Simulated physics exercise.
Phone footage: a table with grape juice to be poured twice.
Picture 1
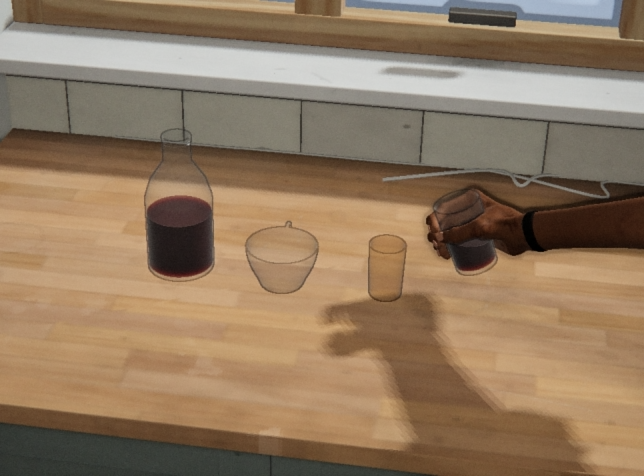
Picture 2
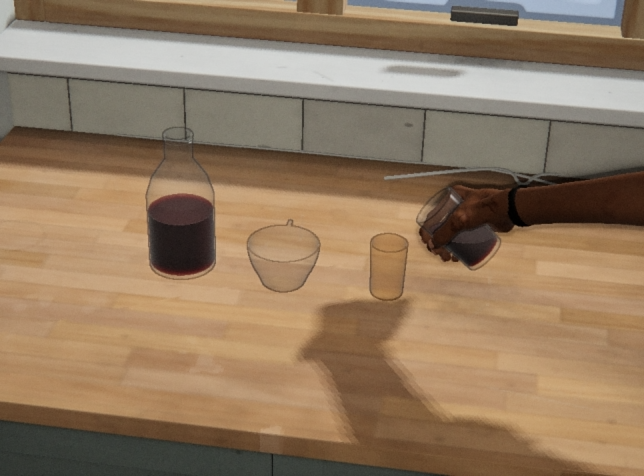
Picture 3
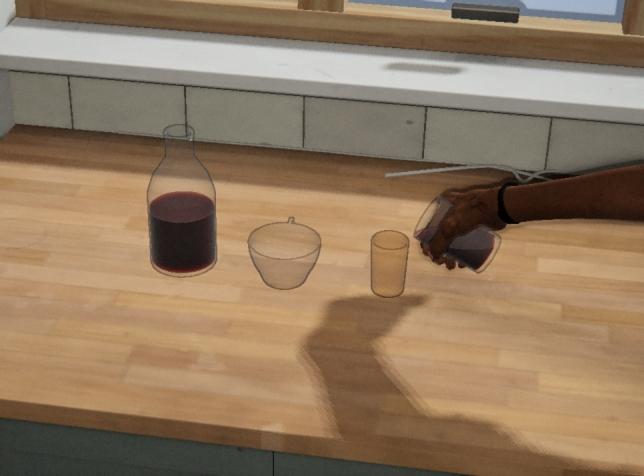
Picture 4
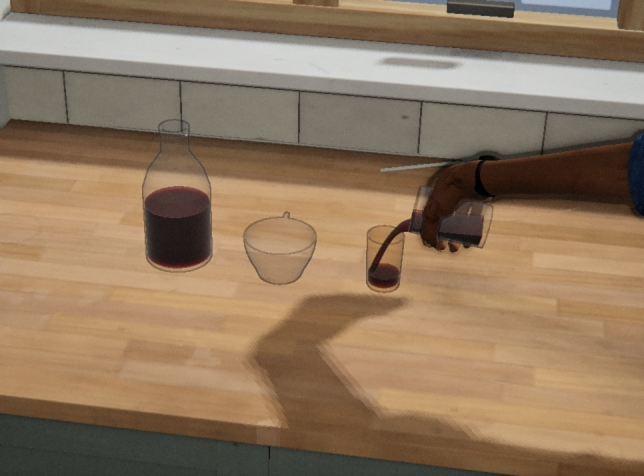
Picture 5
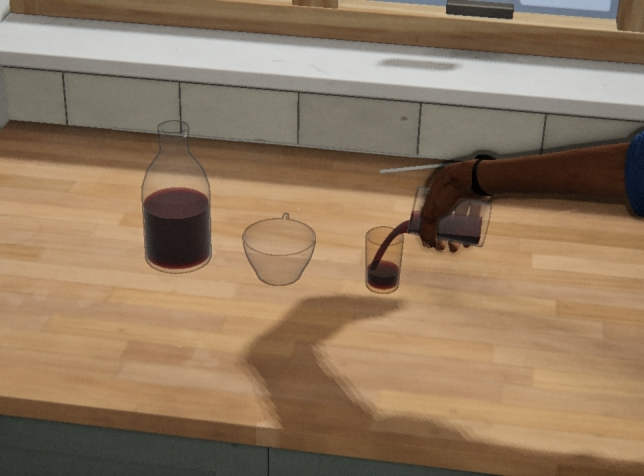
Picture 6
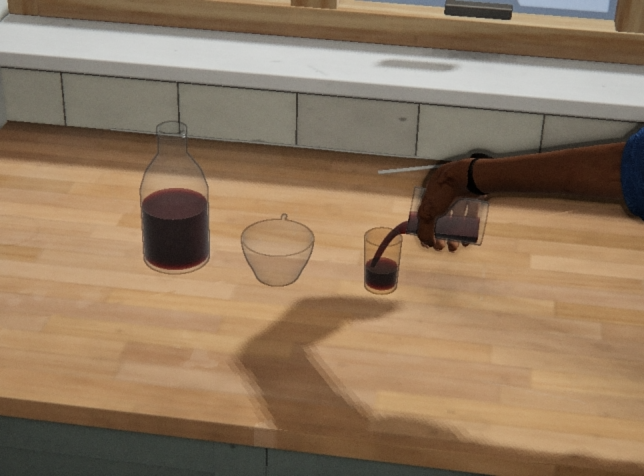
A hand lifts and tilts a tumbler of dark juice leftward, then pours a stream into the small glass beside it, where the level slowly rises; an empty cup and a bottle of dark liquid stand unmoved to the left.
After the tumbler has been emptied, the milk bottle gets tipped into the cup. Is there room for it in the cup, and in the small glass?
Cup: Not enough room; small glass: Room enough.
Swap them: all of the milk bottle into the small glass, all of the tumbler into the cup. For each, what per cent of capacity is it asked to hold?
Load against room: Roughly 450 percent, then roughly 30 percent.
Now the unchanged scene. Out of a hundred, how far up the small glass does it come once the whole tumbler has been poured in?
About 85%.
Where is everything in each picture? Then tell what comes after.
In the first frame, a hand has the tumbler; tumbler (466, 231) tipped 20° with all of its load; milk bottle (179, 199) about a third full; small glass (386, 266) empty; cup (282, 261) empty.
In the second frame, the tumbler is tipped; tumbler (458, 229) tipped 50° with all of its load; small glass (388, 265) empty.
In the third frame, the tumbler is tipped; tumbler (456, 234) tipped 60° with all of its load; small glass (389, 262) empty.
In the fourth frame, the stream is running; tumbler (448, 217) tipped 80° with about three quarters of its load; small glass about a quarter full, surface at (384, 272).
In the fifth frame, the stream is running; tumbler (447, 217) tipped 80° with about two thirds of its load; cup (279, 253) empty.
In the sixth frame, the stream is running; tumbler (445, 217) tipped 85° with about two thirds of its load; milk bottle about a third full, surface at (175, 204); small glass about a third full, surface at (381, 267); cup (277, 254) empty.
Shortly, the small glass is about two thirds full.
Then, the small glass is about three quarters full.
At the finish, the cup is full to the brim, some went over its rim; the small glass is about three quarters full.
